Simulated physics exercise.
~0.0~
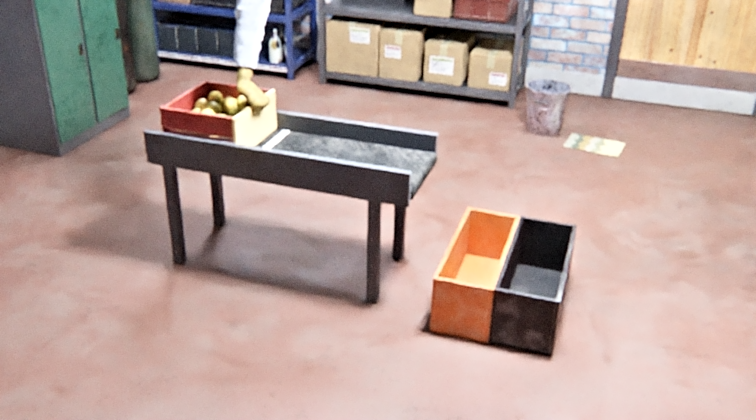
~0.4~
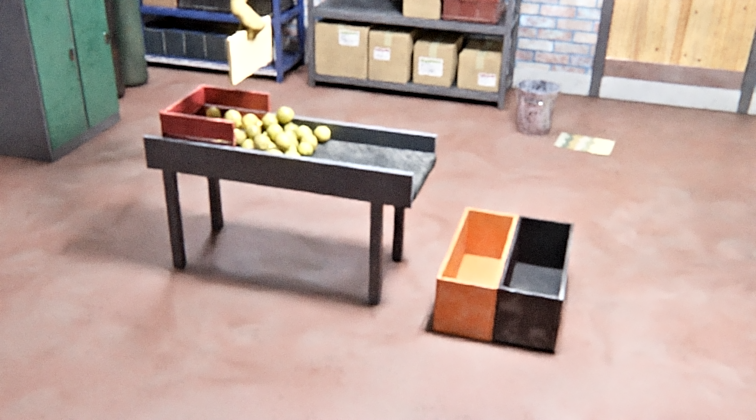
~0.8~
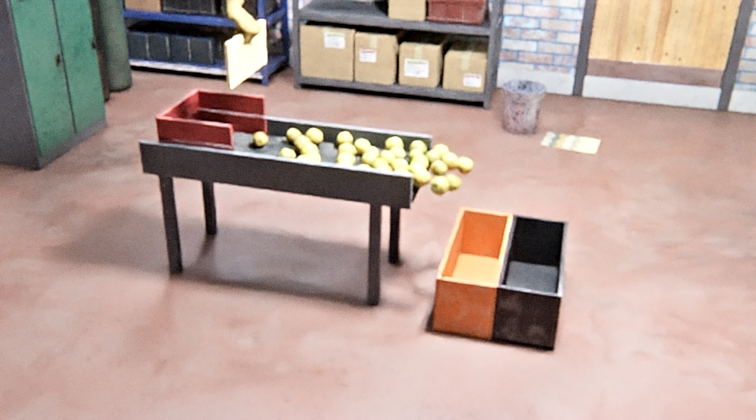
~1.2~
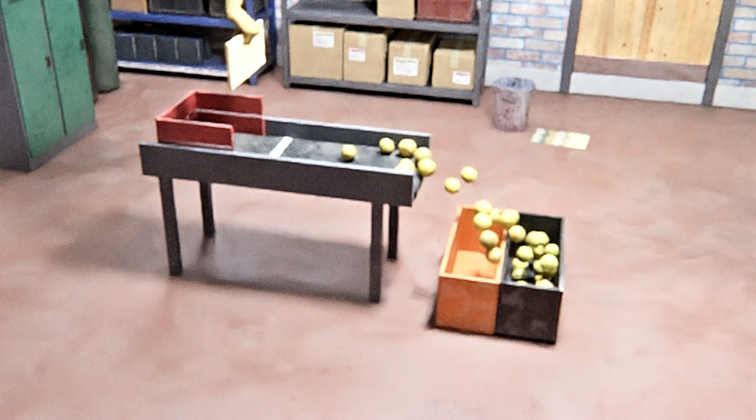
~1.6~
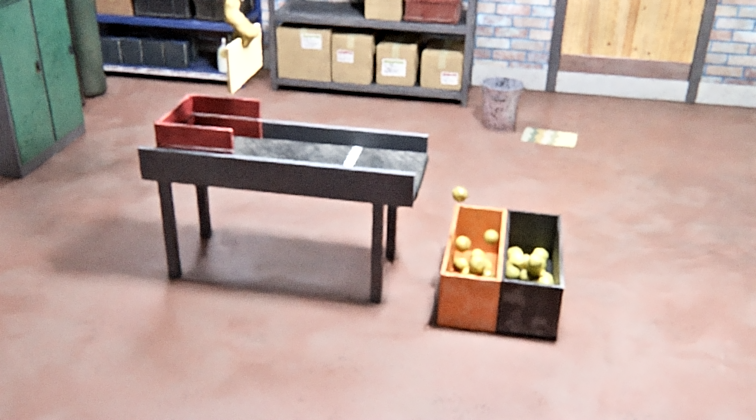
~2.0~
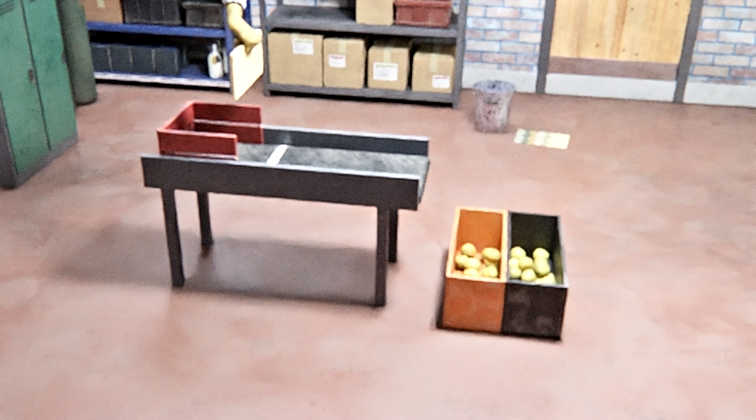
In a workshop with shelves and a green locker, a yellow arm lifts a pale panel from a red pen, and yellow apples ride a dark belt rightward, spilling off its end into an orange tote and a black box, where they settle in both.
